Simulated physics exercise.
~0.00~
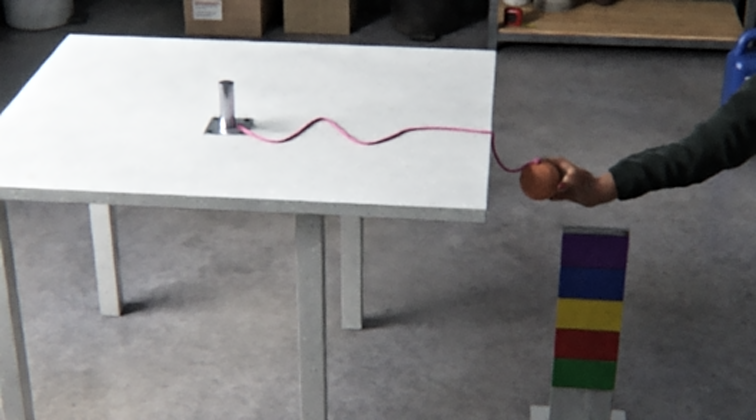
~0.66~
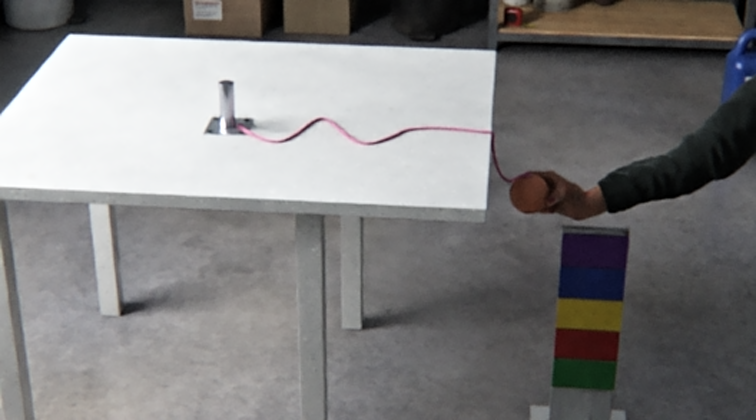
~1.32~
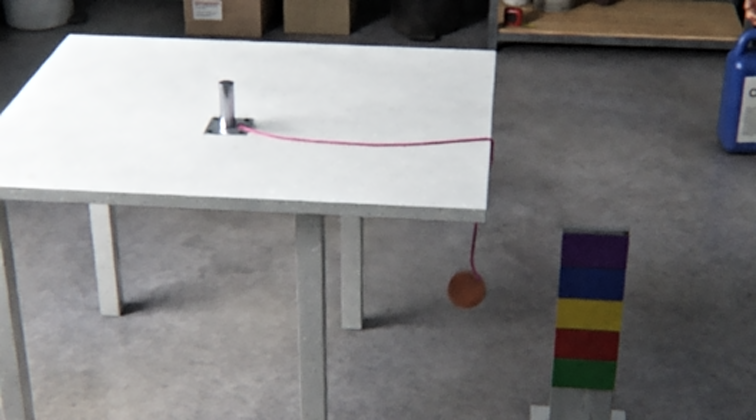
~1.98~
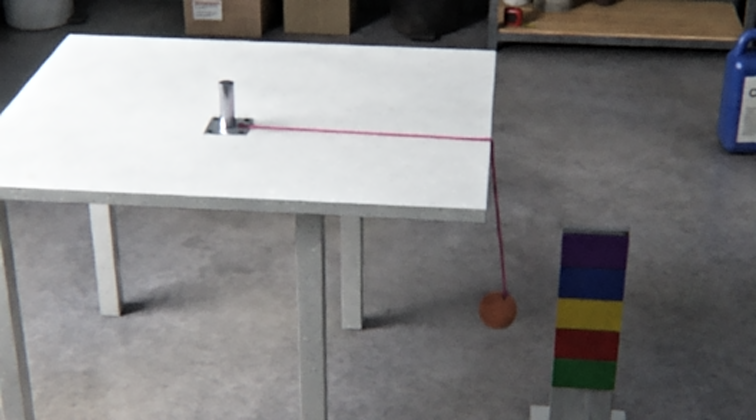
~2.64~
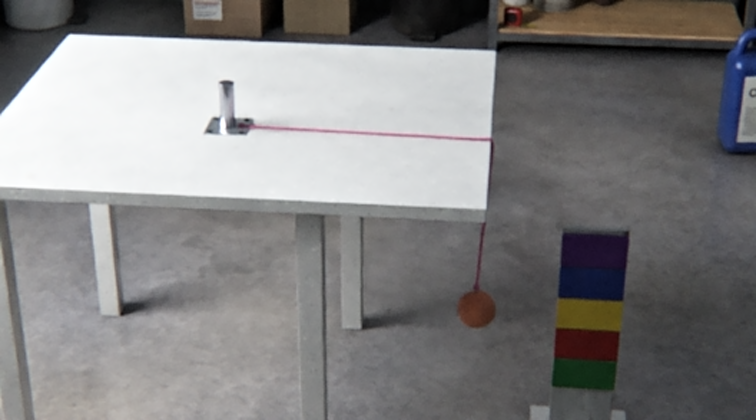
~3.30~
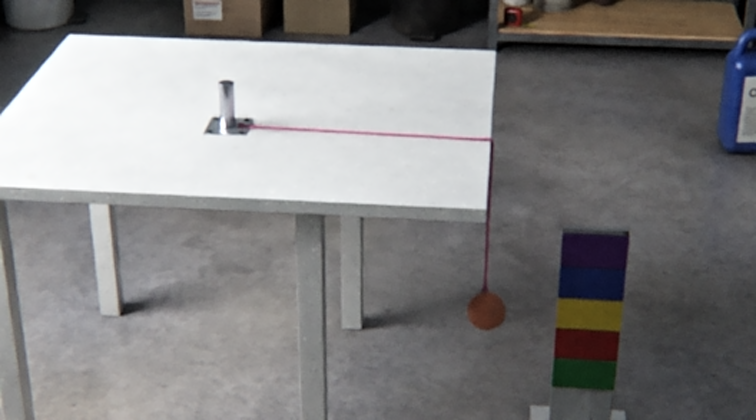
To begin with, a hand holds an orange out beyond the right edge of a white table, with a reddish shoelace running back in loose curves to a metal post. The hand shifts the orange slightly left and down, then lets go and draws out of view. The orange drops below the tabletop, reaching the level of the blue band on the striped upright nearby. The lace pulls straight across the table as the orange swings right, then left, then slightly right again. It ends up hanging from the table edge, level with the yellow band.
